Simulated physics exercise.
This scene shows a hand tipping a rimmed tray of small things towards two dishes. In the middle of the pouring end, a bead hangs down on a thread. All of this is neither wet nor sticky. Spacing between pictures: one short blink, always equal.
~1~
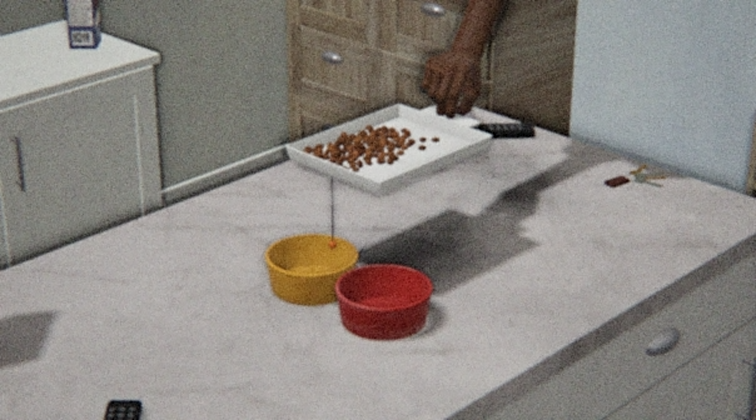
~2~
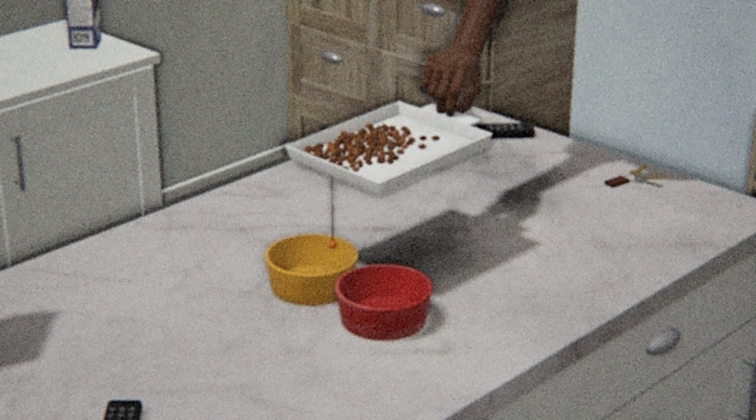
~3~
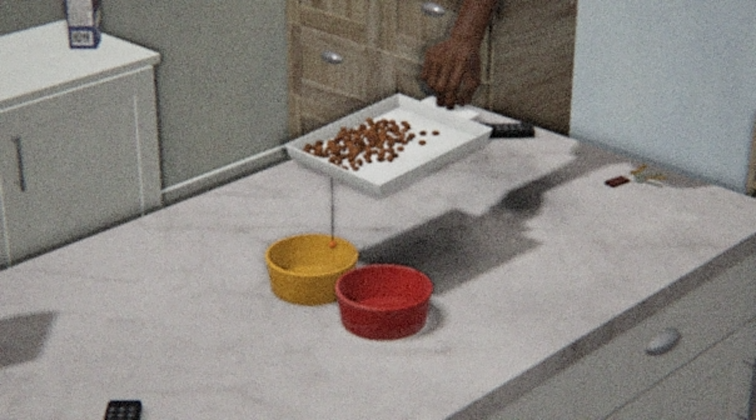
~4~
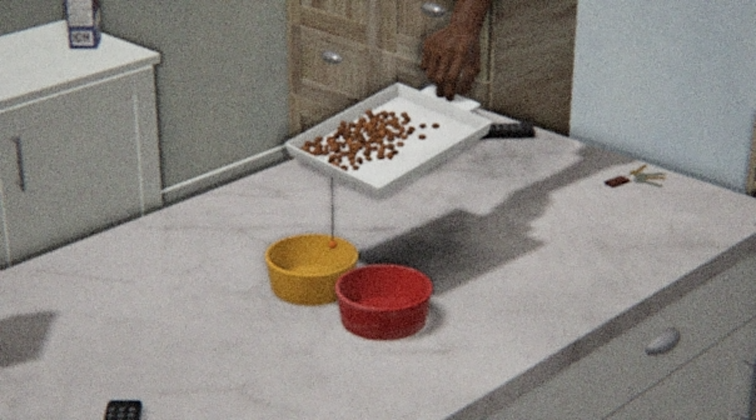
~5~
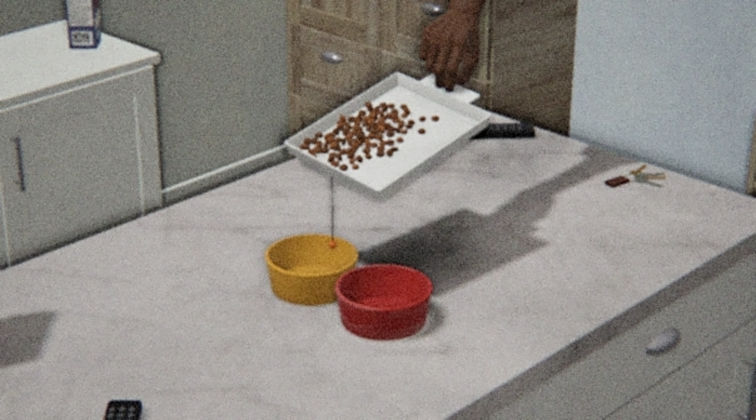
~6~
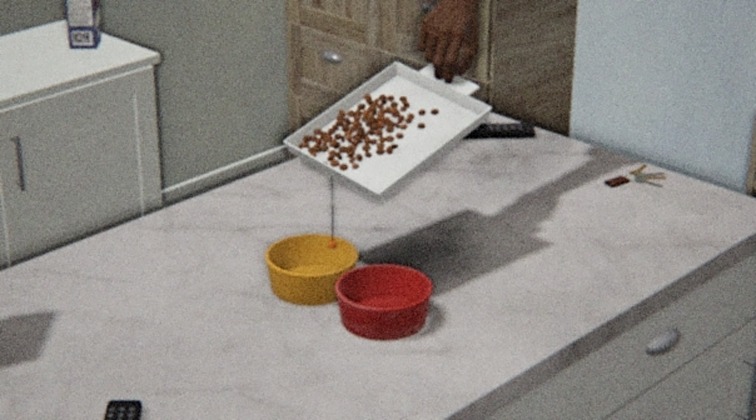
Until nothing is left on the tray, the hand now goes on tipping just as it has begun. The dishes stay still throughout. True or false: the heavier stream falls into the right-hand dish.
True.
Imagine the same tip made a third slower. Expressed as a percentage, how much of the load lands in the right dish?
Near 80 in a hundred.
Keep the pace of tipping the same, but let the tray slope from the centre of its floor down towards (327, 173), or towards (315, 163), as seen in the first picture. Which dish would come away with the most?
In turn: The left one; the dish on the left.
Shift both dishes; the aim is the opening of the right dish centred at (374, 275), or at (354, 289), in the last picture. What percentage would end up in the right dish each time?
In order: 90 percent and 90 percent.
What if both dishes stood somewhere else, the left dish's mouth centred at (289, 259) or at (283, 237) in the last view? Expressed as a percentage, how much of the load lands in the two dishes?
First 90 %, then 90 %.
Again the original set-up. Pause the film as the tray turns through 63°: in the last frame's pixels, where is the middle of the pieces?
Near (359, 173).
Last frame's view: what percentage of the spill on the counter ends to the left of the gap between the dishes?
Close to 80 %.
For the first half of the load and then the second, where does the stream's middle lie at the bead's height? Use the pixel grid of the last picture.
First near (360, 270), later near (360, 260).
Soon after the last picture, tray tipped steeply; nearly all on the tray; a small part in the air.
A little later, tray tipped past a quarter turn; about a quarter on the tray; about half in the right dish; a stray few in the left dish; a small part outside both; about a quarter in the air.
Later still, tray tipped past a quarter turn; most in the right dish; a small part in the left dish; a small part outside both.
At rest, tray tipped past a quarter turn; most in the right dish; a small part in the left dish; a small part outside both.
